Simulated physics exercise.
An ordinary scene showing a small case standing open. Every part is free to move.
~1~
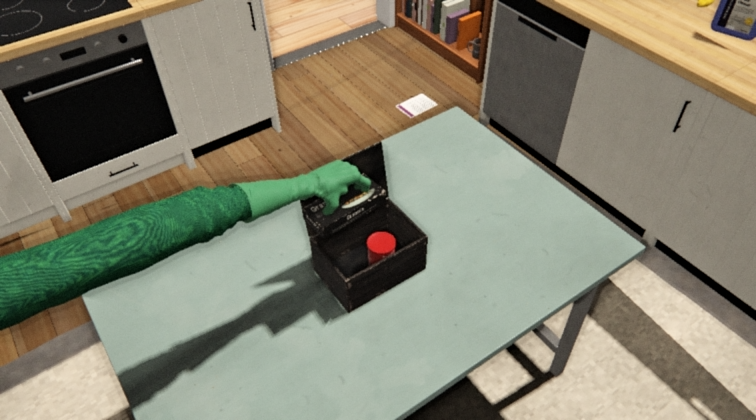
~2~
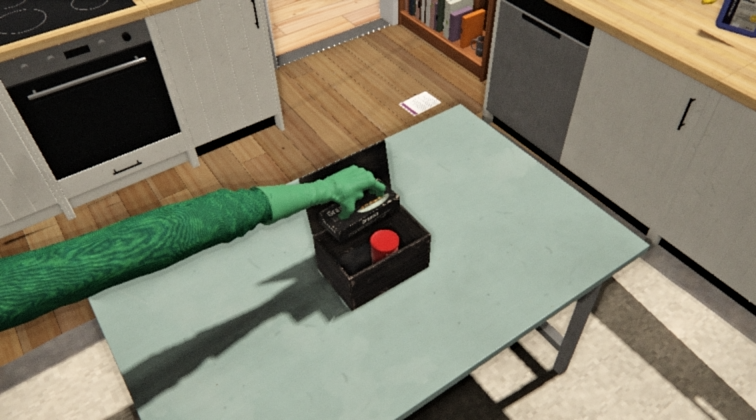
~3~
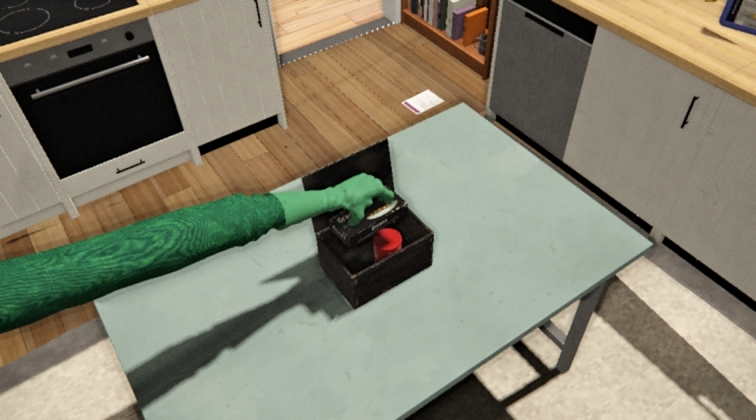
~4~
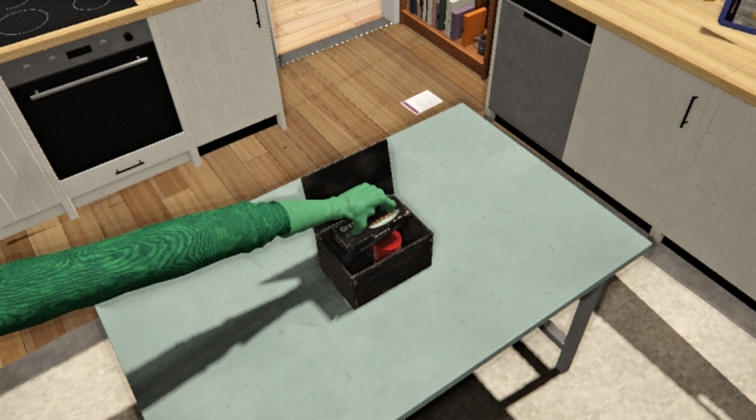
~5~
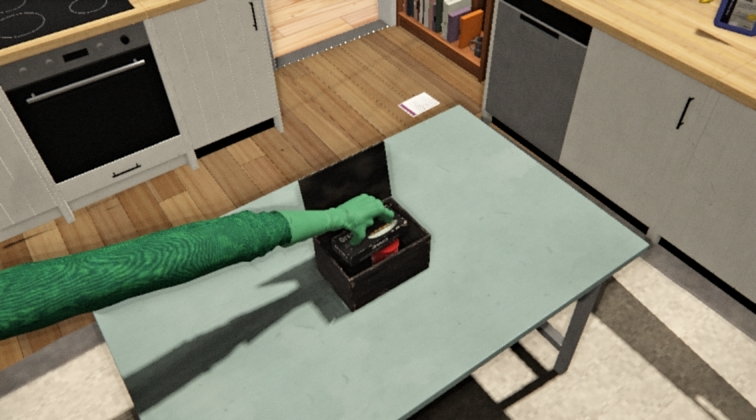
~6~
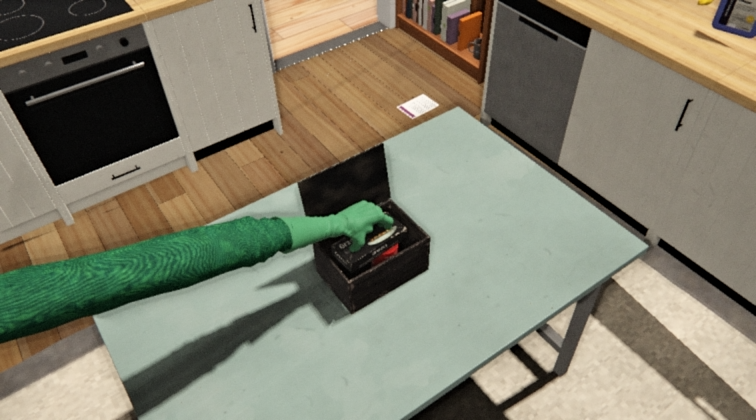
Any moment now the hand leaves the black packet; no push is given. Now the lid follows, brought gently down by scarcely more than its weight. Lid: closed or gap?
Gap.
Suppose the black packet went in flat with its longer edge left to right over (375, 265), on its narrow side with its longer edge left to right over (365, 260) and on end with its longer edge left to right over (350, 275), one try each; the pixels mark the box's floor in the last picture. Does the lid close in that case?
Lid, try 1: Propped open; try 2: Fully down; try 3: Propped open.
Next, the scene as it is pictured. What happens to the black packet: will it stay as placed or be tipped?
Simply put, it gets tilted.
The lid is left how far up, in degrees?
Near 45°.
Then, 0.70 s on from there, black packet on its side near (365, 254).
Then, 1.10 s on from there, lid starting down; black packet on its side near (360, 260).
Then, 1.50 s on from there, lid 66° above the rim; black packet on its side near (361, 258).
Then, 1.70 s on from there, lid 54° above the rim; black packet on its side near (359, 261).
In the end, lid 44° above the rim; toppled in the box, black packet; red tin unmoved. At the end, from the last picture's camera, black packet near (359, 261).
